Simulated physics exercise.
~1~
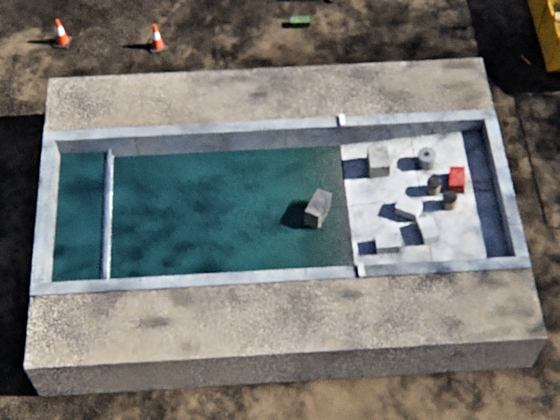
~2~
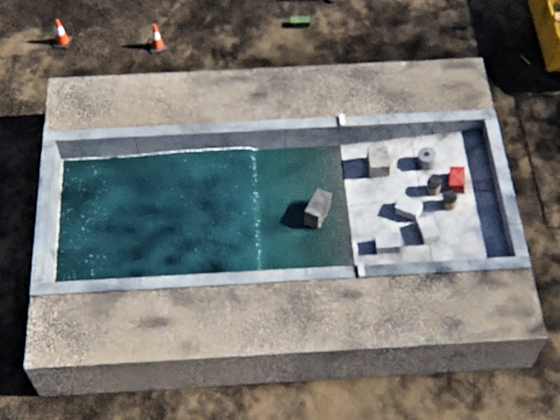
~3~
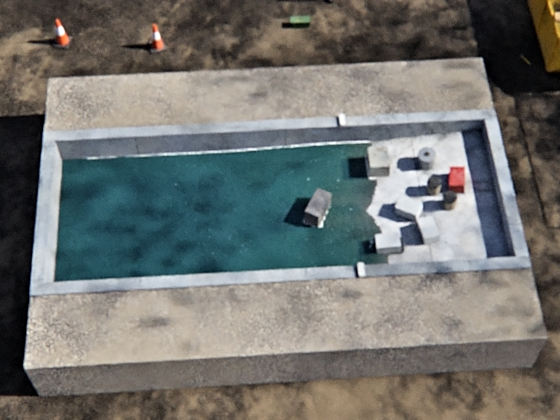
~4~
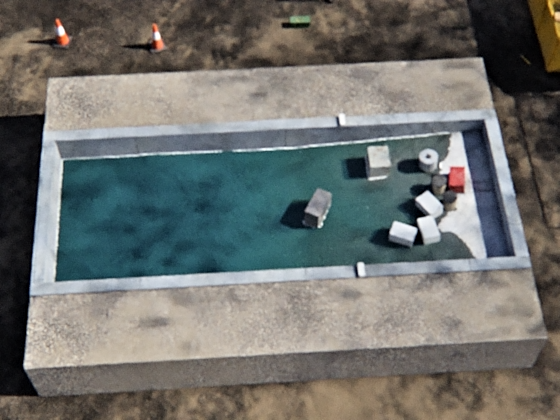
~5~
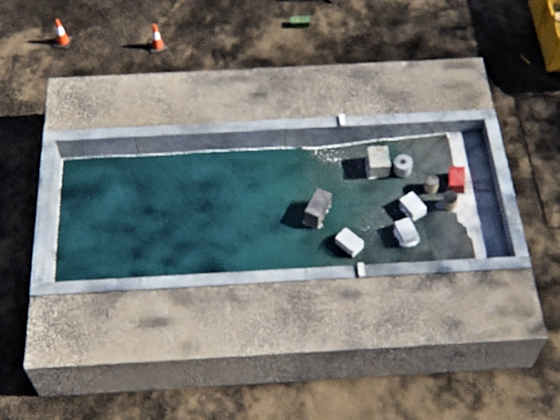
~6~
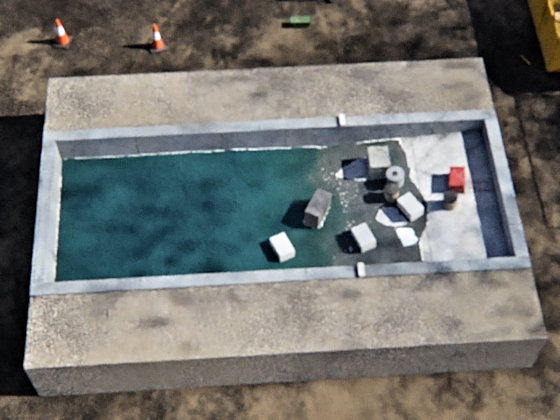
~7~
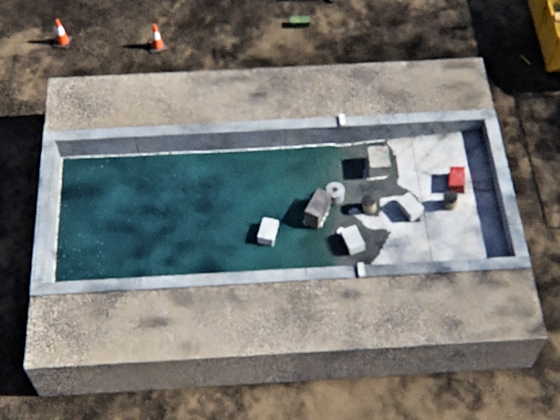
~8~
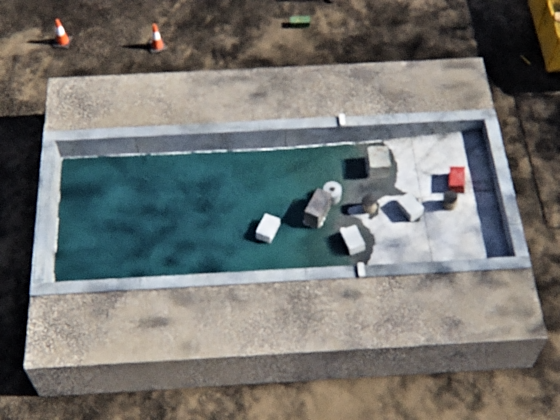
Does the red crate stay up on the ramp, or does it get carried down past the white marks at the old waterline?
The red crate stays up on the ramp. The water draws back without carrying it past the white marks.
